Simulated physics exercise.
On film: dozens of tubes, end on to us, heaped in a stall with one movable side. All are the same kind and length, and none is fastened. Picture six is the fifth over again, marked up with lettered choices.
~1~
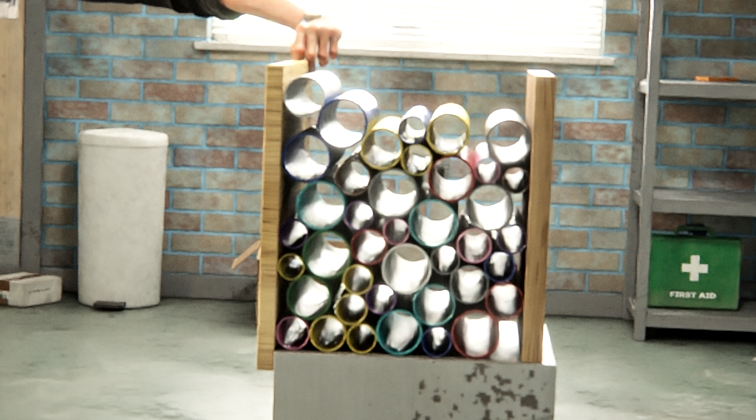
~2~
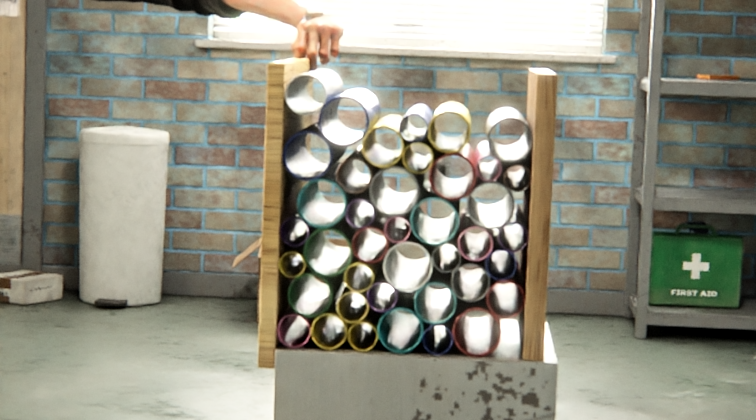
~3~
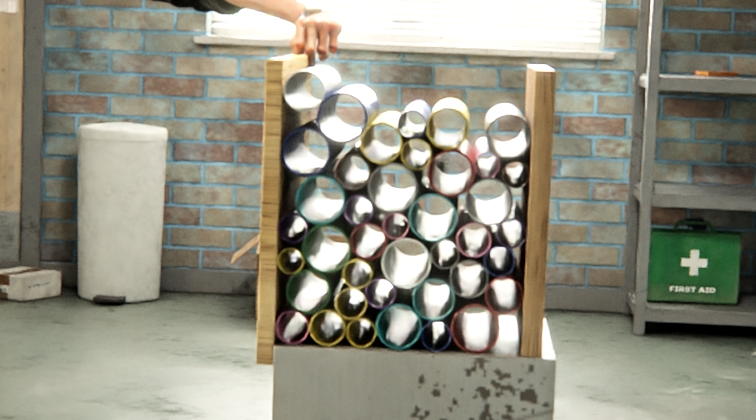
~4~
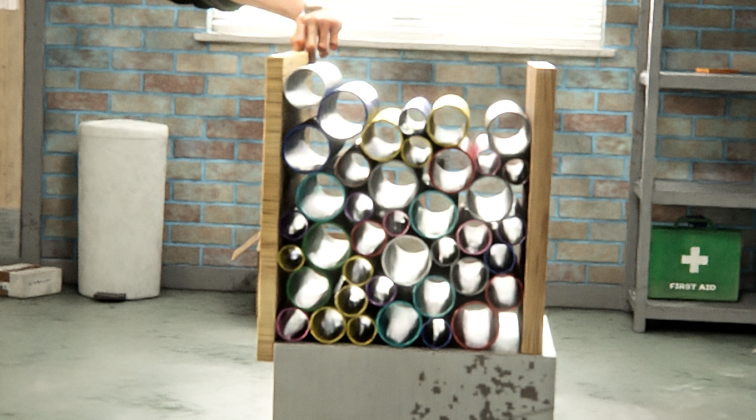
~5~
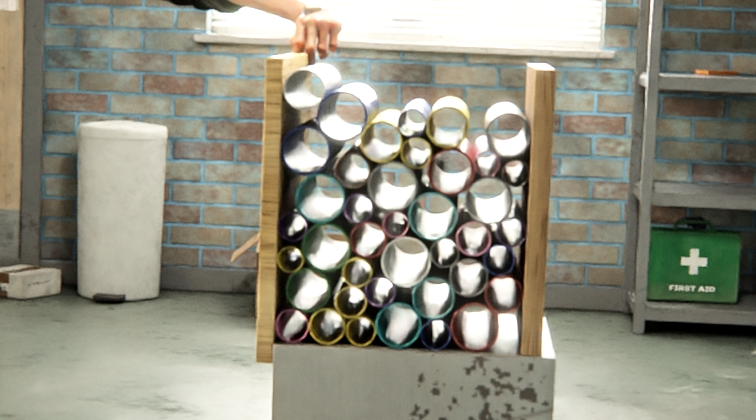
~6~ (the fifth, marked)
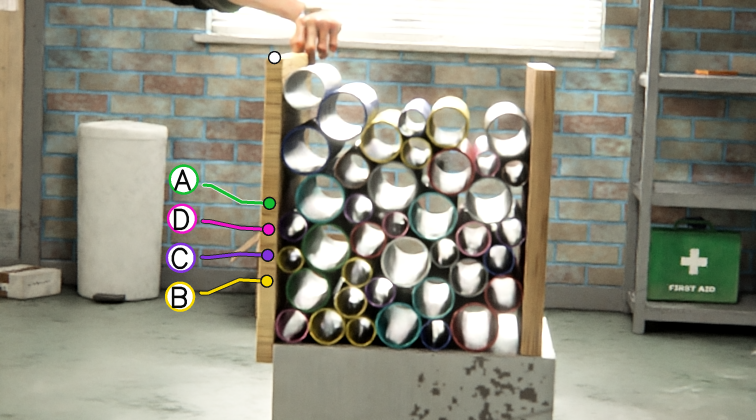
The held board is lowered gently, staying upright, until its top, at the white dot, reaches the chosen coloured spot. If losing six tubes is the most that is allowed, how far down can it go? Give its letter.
The lowest mark that will do is D.
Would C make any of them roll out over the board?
At C: Yes.
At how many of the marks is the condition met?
Two of them.
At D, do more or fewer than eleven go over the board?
It loses fewer than eleven.
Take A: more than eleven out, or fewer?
Fewer than eleven.
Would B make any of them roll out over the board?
At B: Yes.
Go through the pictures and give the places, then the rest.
The first picture shows side board (286, 204); a pink tube (293, 332); a red tube (476, 334).
The second picture shows a red tube (477, 332); a yellow tube (292, 264).
The third picture shows a grey tube (469, 279); a grey tube (445, 254).
The fourth picture shows a grey tube (393, 184); a red tube (451, 170).
The fifth picture shows a yellow tube (448, 127); side board (286, 196); a pink tube (292, 325).
On the marked copy, A at (270, 203); B at (267, 281); C at (268, 255); D at (269, 229); the white dot at (275, 58).
Taking D. A third of the way, top of the board (282, 131).
Two thirds of the way, top of the board (279, 213).
When it is over, top of the board (278, 229), three out over the board.
As for the rest, A three out over the board; B more than six out over the board; C more than six out over the board.
